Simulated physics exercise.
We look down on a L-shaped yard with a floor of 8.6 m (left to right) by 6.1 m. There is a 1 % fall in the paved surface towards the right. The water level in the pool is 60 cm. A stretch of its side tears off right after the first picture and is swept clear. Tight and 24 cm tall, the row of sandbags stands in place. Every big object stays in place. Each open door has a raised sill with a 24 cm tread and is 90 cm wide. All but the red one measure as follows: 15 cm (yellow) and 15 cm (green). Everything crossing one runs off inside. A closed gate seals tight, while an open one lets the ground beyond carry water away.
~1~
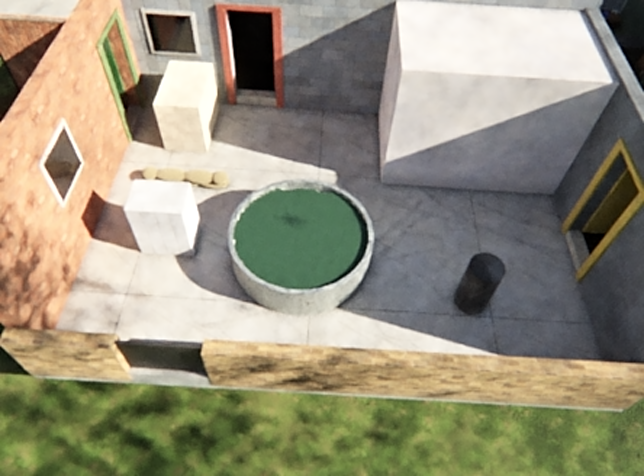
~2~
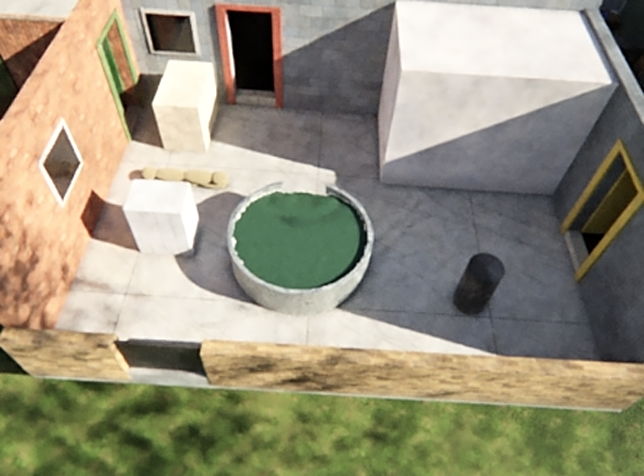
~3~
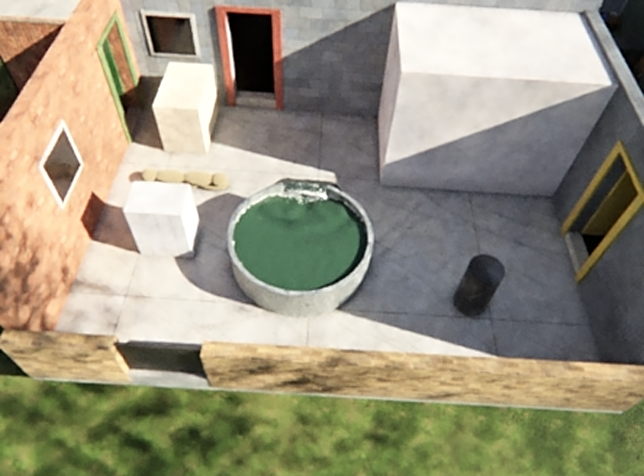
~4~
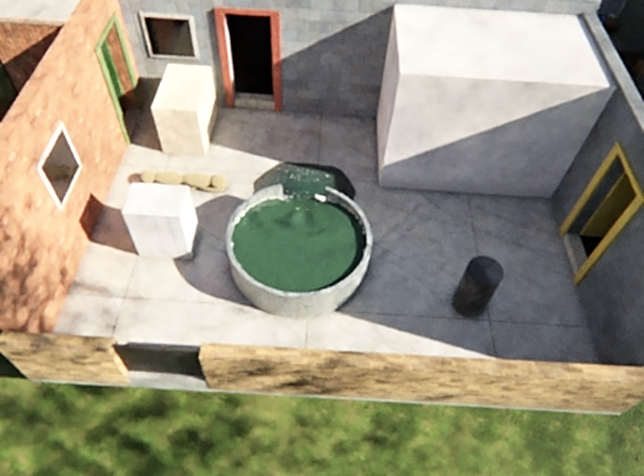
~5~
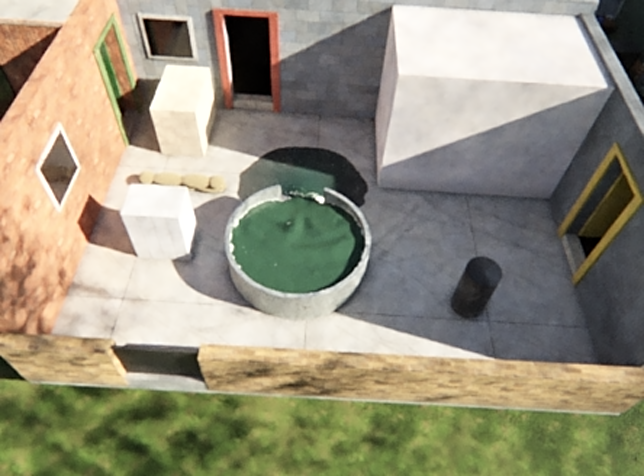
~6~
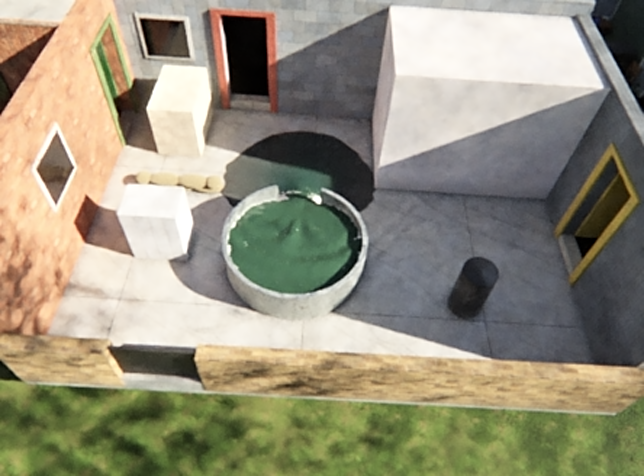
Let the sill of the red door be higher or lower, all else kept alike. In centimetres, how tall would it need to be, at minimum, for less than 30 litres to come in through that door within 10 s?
About 16 cm.
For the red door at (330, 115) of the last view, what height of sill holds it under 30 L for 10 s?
Minimum: Close to 20 cm.
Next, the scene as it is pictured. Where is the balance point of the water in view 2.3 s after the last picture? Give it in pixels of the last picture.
At about (293, 200).
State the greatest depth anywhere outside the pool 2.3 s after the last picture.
24 cm.
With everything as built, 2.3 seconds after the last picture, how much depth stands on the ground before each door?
In cm: Yellow 0, red 22, green 5.
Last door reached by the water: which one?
Yellow.
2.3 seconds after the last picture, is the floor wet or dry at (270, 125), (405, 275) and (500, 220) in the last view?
Point by point: Soaked, then bone dry, then bone dry.
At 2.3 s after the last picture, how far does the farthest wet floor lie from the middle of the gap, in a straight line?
Around 4.6 m out.
Then, 0.7 s after the last picture water covers 20 % of the floor, deepest (26 cm) near (295, 203); 13 cm at the red door, 0 litres in over its 22 cm sill.
Then, 2.3 s after the last picture water covers 25 % of the floor, deepest (24 cm) near (246, 114); 22 cm at the red door, 0 litres in over its 22 cm sill.
Then, 9.3 s after the last picture water covers 80 % of the floor, deepest (16 cm) near (212, 117); 12 cm at the red door, 1 litre in over its 22 cm sill.
At the red door as built, the water peaked near 22 cm, 2.3 s after the last picture.
With a sill of 14.5 cm, 48 litres would have come in within the 10 s; with 20 cm, 3 litres. So under 30 litres takes about 16 cm.
